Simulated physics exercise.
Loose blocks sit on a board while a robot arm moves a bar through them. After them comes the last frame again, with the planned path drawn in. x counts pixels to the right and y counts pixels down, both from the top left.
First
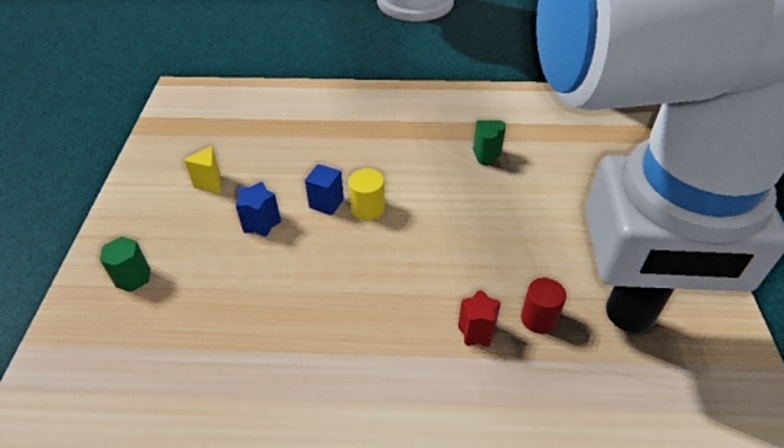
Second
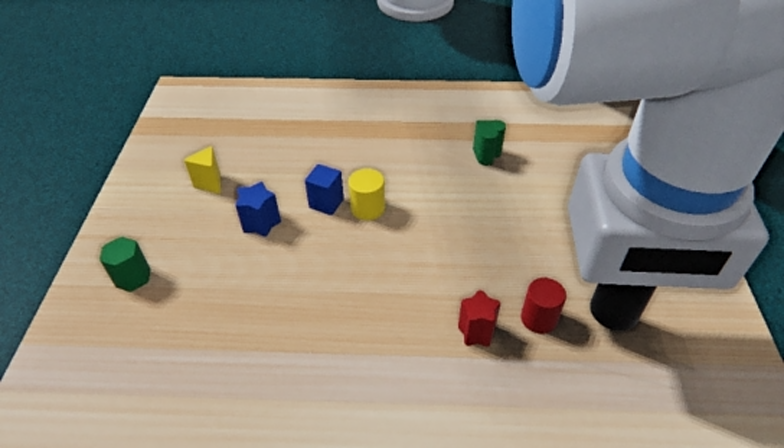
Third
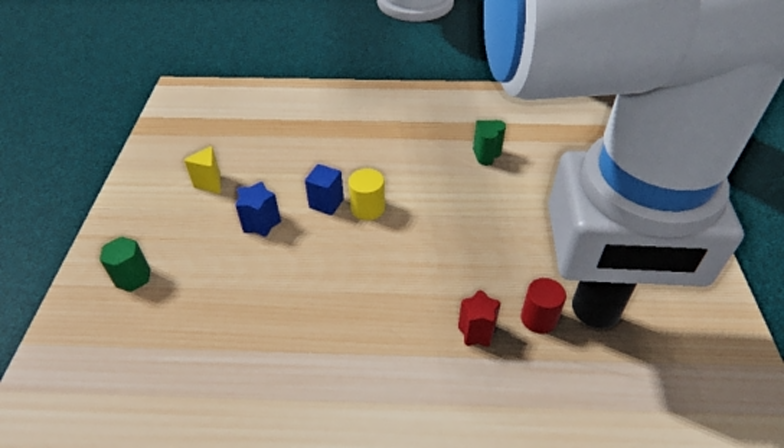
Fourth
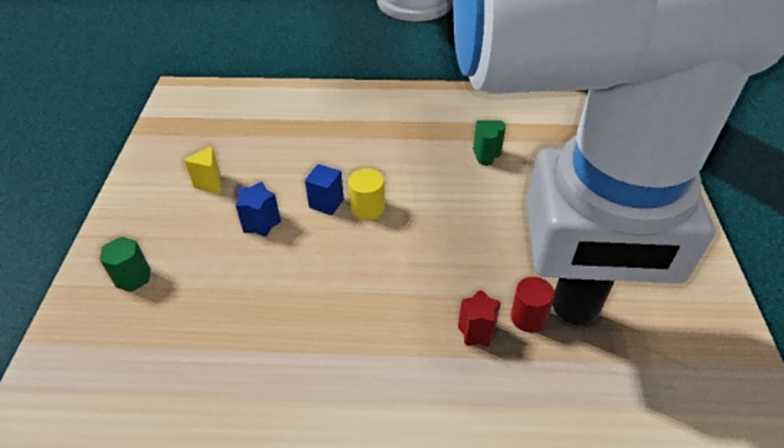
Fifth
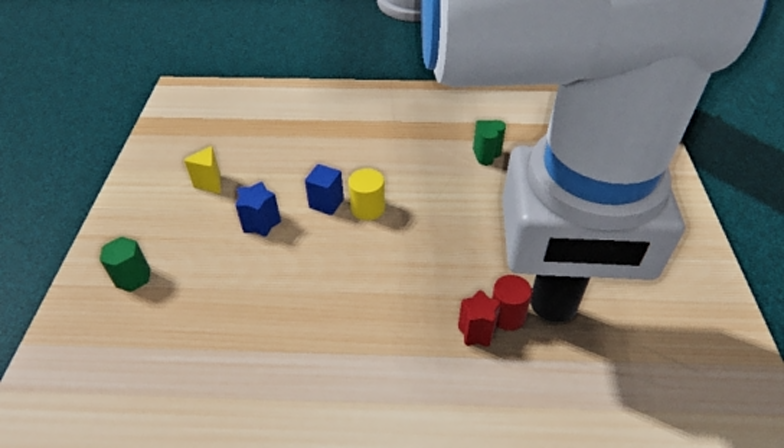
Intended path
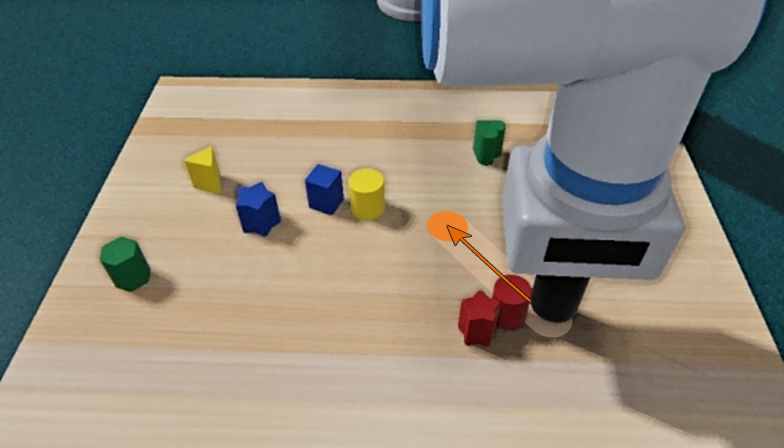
On a pale wooden board over a dark green surface, seen from above at a fixed angle, small coloured blocks lie scattered. A yellow triangle, blue star, blue cube, yellow cylinder and green hexagon sit to the left, a green block toward the back, and a red star and red cylinder nearer the front. A white-and-blue robot arm slides its black bar leftward, pushing the red cylinder up beside the star.
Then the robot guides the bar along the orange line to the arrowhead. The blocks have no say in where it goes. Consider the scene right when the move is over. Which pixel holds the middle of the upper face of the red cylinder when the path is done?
Final place: (479, 270).
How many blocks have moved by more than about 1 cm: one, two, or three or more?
Looking at the path, I think only one of the blocks ends up more than 1 cm away.
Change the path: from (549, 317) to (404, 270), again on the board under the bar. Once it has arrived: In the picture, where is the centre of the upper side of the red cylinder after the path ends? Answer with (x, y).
It should be at (415, 281) by then.
Path on the board, from (549, 317) directly to (447, 226).
On the path given first. One third of the way, bar at (513, 270); red cylinder at (484, 274).
Two thirds of the way, bar at (480, 241); red cylinder at (479, 270).
At the end, bar at (449, 212); red star block in place; red cylinder at (479, 270).
